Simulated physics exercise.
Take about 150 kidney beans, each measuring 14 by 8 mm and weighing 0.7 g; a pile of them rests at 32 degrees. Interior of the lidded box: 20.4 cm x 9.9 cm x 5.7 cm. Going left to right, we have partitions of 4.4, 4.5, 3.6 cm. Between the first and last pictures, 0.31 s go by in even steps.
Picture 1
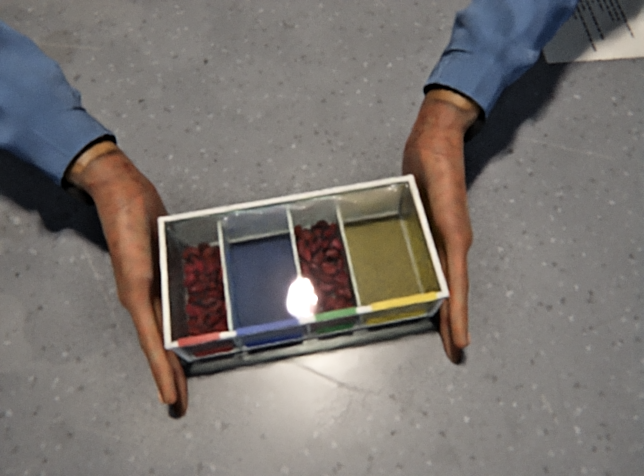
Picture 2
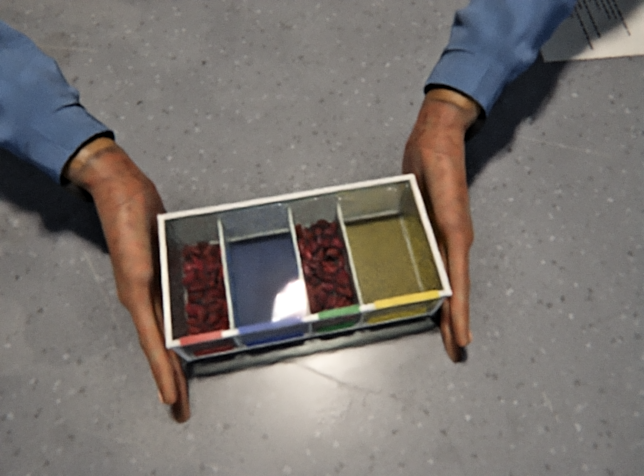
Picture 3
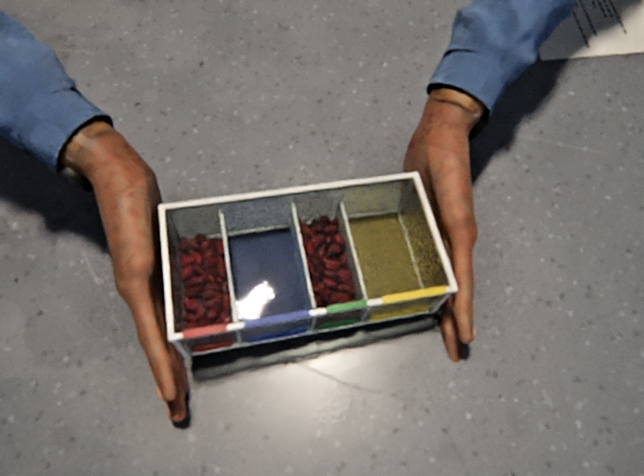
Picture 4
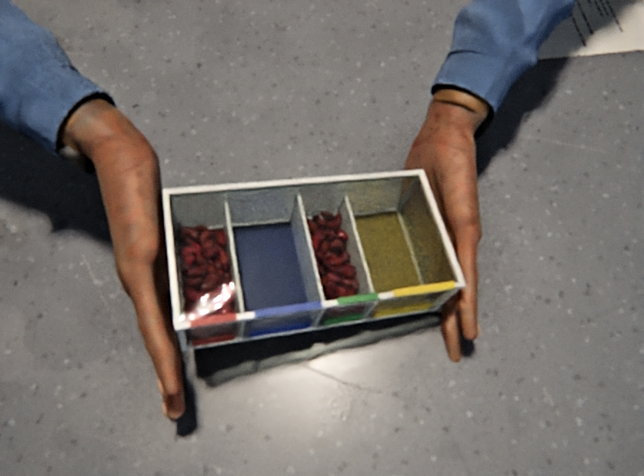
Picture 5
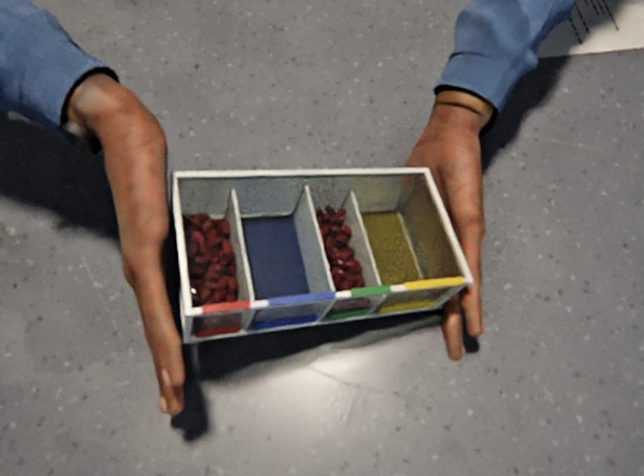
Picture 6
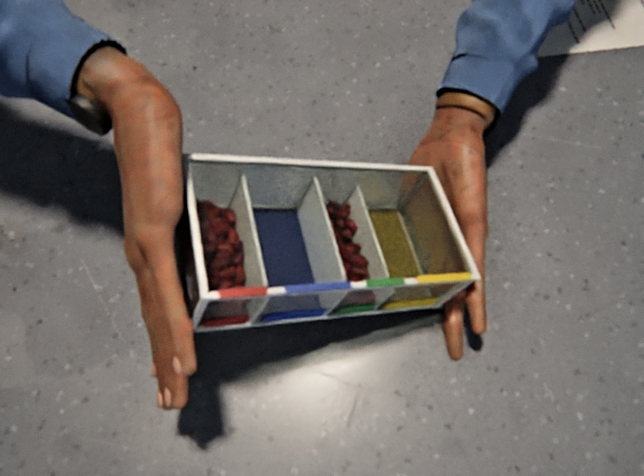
A pair of hands in blue sleeves tilts a clear, white-edged box above a speckled grey surface, seen from above by a still camera. The box has four compartments, with dark red beans in the first and third from the left, a blue floor in the second and a yellow one in the fourth. The left hand rises slightly as the box gradually tips and shifts a little rightward, while a bright reflection slides left across it and disappears.
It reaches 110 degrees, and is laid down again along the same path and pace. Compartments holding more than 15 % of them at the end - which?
Red yes, blue no, green no, yellow yes.
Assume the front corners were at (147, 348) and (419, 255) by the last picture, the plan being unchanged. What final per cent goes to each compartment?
Red = 60 %, blue = 0 %, green = 35 %, yellow = 0 %.
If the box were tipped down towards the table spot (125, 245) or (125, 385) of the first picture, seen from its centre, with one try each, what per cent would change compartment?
First try: Around 10 percent; second try: Around 15 percent.
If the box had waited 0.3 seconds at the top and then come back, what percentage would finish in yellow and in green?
In that case yellow keeps 70% and green keeps 0%.
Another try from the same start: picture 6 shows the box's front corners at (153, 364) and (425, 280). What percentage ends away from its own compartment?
Some 20 %.
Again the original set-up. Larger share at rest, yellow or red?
Yellow comes out ahead.
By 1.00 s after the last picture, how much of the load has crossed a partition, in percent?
At that time I'd say around 35 per cent.
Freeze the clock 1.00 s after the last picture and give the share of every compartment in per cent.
Red = 35, blue = 5, green = 30, yellow = 25 (percent).
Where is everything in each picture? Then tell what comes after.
The first frame shows box tilt 0 degrees, front corners at (171, 343) and (442, 293); red 45 %, green 55 %.
The second frame shows box tilt 2 degrees, front corners at (173, 342) and (444, 291).
The third frame shows box tilt 6 degrees, front corners at (175, 335) and (450, 287), lowest corner right back.
The fourth frame shows box tilt 12 degrees, front corners at (181, 323) and (458, 283), lowest corner right back.
The fifth frame shows box tilt 18 degrees, front corners at (192, 310) and (466, 279), lowest corner right back.
The sixth frame shows box tilt 24 degrees, front corners at (208, 294) and (473, 275), lowest corner right back; red 45 %, green 55 %.
Then, 1.00 s after the last picture, tilt 109 degrees; red 35 %, blue 5 %, green 30 %, yellow 25 %.
Then, 1.66 s after the last picture, tilt 48 degrees; red 25 %, blue 10 %, green 5 %, yellow 60 %.
Then, 2.37 s after the last picture, tilt 0 degrees; red 25 %, blue 10 %, green 5 %, yellow 60 %.
In the end, red 25 %, blue 10 %, green 5 %, yellow 60 %.
